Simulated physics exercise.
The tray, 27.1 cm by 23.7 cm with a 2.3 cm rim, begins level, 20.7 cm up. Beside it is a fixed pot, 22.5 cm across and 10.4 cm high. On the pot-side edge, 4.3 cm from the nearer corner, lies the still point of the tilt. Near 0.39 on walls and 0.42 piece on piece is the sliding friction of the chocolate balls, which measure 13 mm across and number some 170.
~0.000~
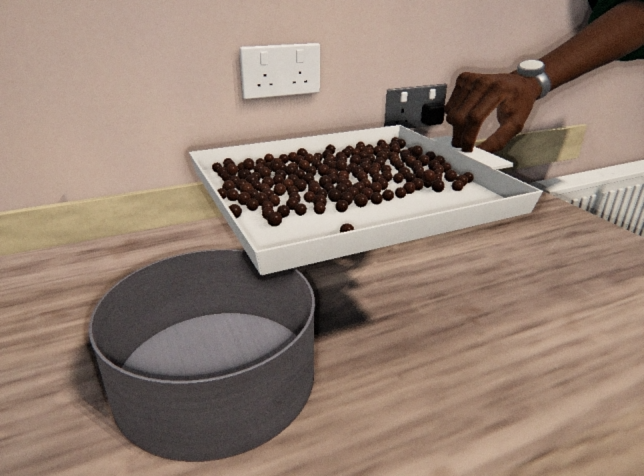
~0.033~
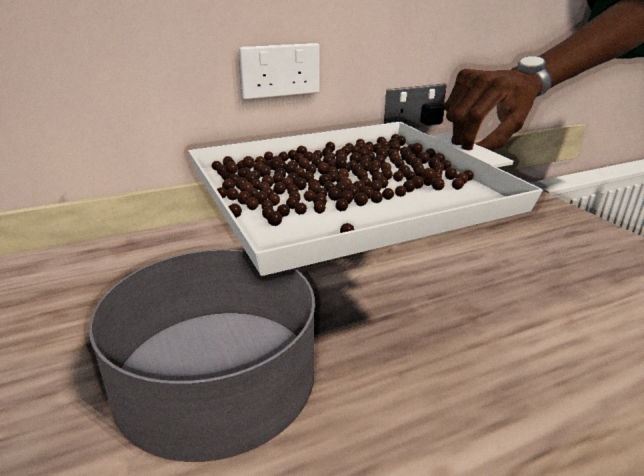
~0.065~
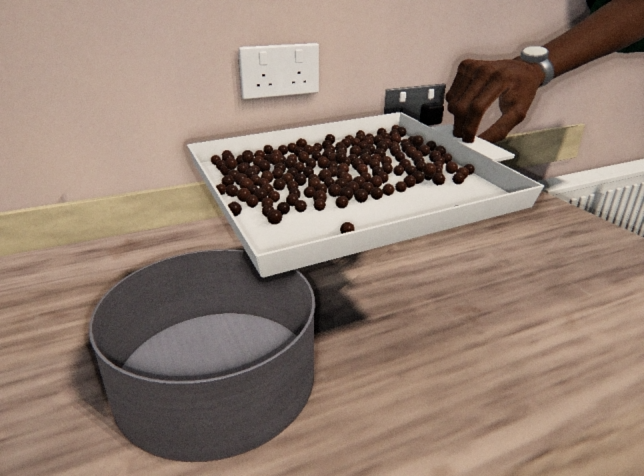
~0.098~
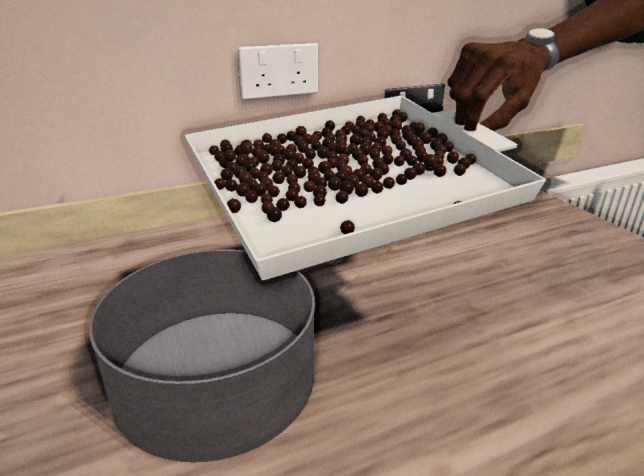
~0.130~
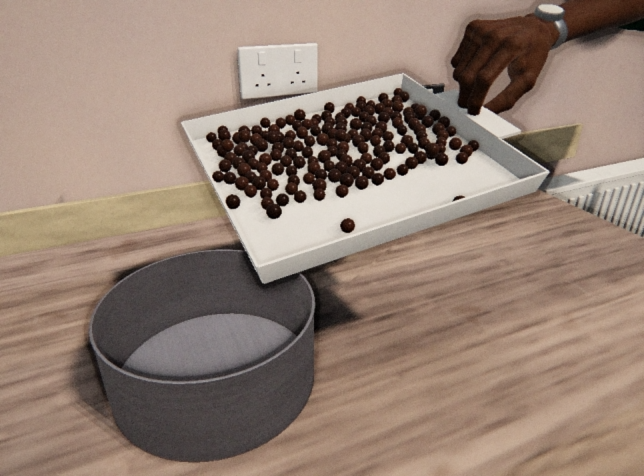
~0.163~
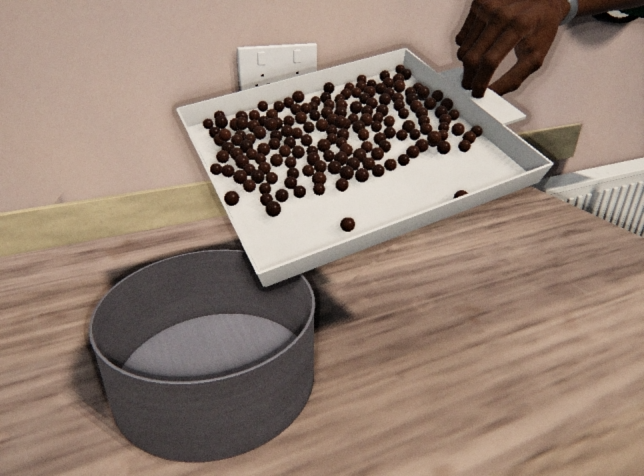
The clip shows a white tray of small dark brown balls above a wooden surface beside a round grey pot, as a hand wearing a watch raises the tray's far right side, tilting it gradually toward the pot.
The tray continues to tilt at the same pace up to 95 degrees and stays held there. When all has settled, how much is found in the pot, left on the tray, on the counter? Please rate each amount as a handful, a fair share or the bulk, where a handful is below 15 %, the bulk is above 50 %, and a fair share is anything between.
Pot: A handful; tray: A handful; counter: The bulk.
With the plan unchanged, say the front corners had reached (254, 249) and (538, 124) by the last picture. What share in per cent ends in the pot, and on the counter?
Per cent by place - pot 85, counter 15.
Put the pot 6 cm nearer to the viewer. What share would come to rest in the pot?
It would come to roughly 35 percent.
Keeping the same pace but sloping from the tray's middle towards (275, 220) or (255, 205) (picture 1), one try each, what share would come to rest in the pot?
I'd put it at about 25 per cent for the first tilt and about 80 per cent for the second.
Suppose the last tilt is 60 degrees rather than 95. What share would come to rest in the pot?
Around 0 in a hundred.
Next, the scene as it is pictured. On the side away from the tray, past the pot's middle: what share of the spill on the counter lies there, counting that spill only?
Estimate: Roughly 60 per cent of the pieces.
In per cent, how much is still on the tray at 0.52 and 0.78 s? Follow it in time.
Around 95 first, about 5 after.
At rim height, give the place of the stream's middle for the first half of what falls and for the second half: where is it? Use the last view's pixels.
Earlier half at about (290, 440), later half at about (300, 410) in pixels.
After 0.38 s, tilt 59 degrees; the tray holds 100 %, the pot 0 %.
After 0.52 s, tilt 85 degrees; the tray holds 95 %, the pot 0 %.
Then, at 0.78 s, tilt 95 degrees; the tray holds 5 %, the pot 0 %.
By 1.9 s all is still; pot 0 %, tray 0 %, counter 100 %.
